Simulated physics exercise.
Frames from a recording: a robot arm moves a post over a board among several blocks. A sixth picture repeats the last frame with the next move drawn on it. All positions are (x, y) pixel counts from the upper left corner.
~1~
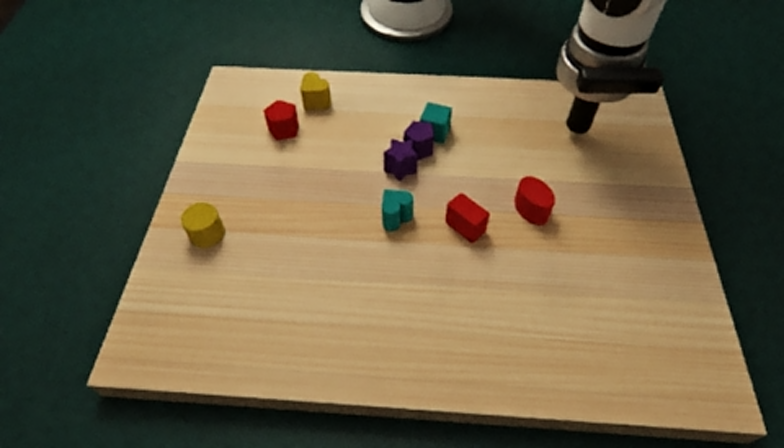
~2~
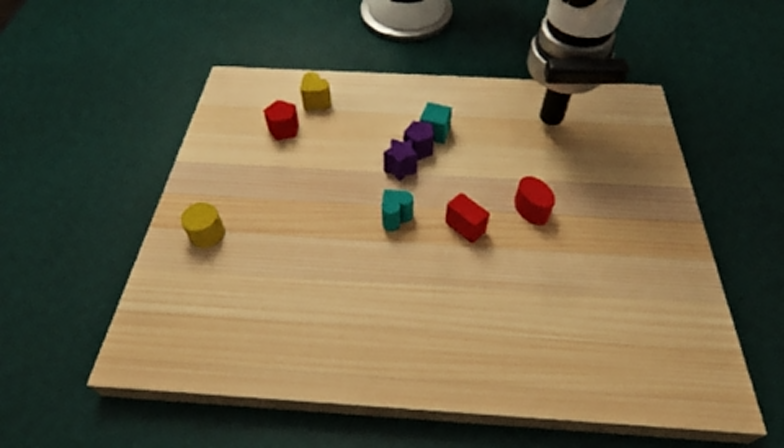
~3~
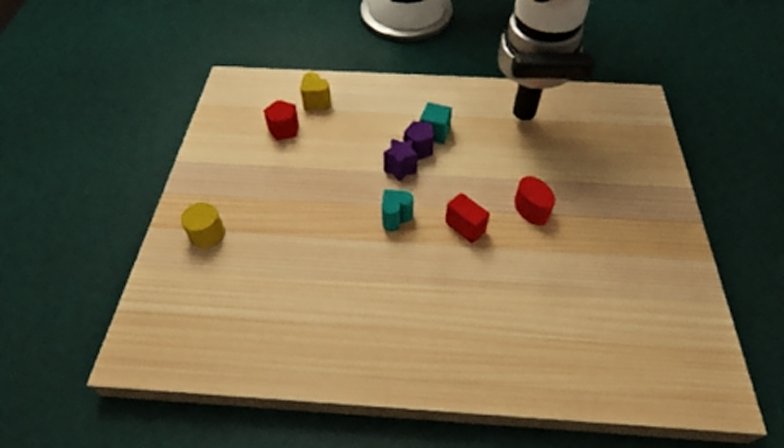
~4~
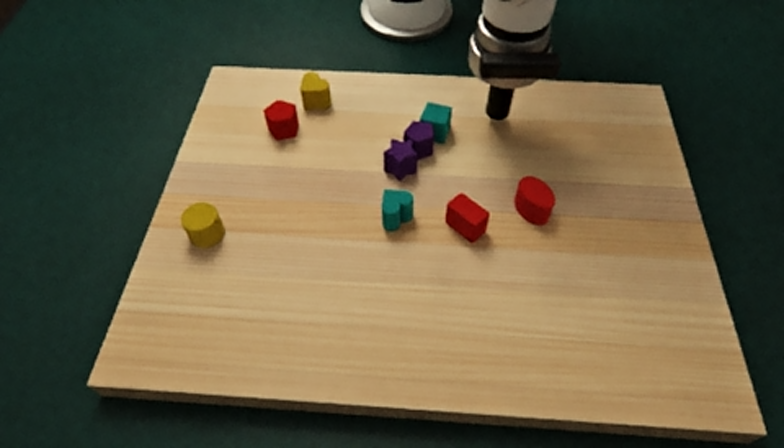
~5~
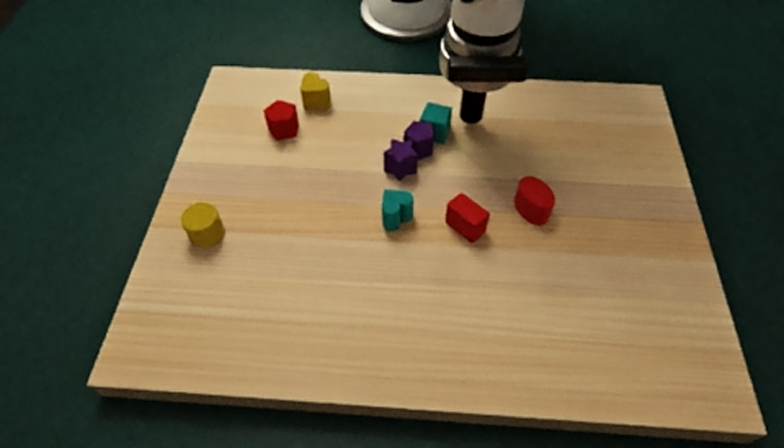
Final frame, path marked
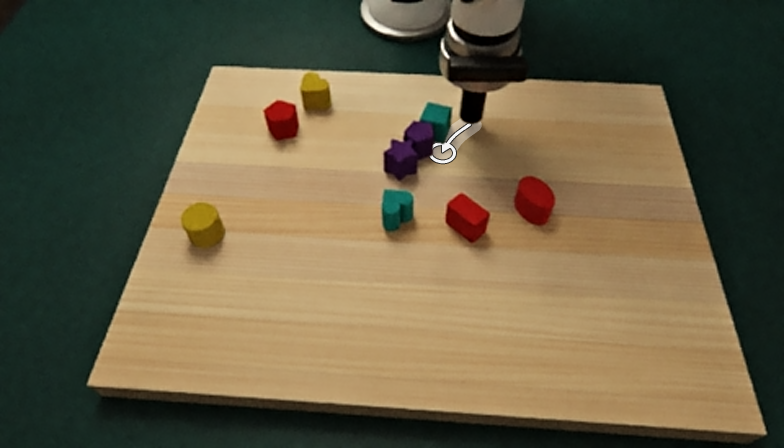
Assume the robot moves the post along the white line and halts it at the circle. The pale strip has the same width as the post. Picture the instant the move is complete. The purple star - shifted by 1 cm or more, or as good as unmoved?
Answer: Unmoved.
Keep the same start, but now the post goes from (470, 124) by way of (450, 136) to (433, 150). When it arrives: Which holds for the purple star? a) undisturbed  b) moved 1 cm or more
It's b.
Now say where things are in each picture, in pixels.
In the first picture, lower end of the post (578, 126), tops of blocks, purple star (401, 149), purple five-sided block (420, 130), turquoise square block (436, 113).
In the second picture, post (551, 118), blocks as before.
In the third picture, post (524, 113), blocks as before.
In the fourth picture, post (497, 113), blocks as before.
In the fifth picture, post (471, 116), purple star (401, 149), purple five-sided block (420, 130), turquoise square block (436, 113).
The drawn path runs from (470, 124) through (453, 137) to (442, 153).
The first path, step by step. Halfway along, post (454, 129); turquoise square block (430, 113).
At the end, post (443, 145); purple star not moved; purple five-sided block (418, 131); turquoise square block (427, 112).
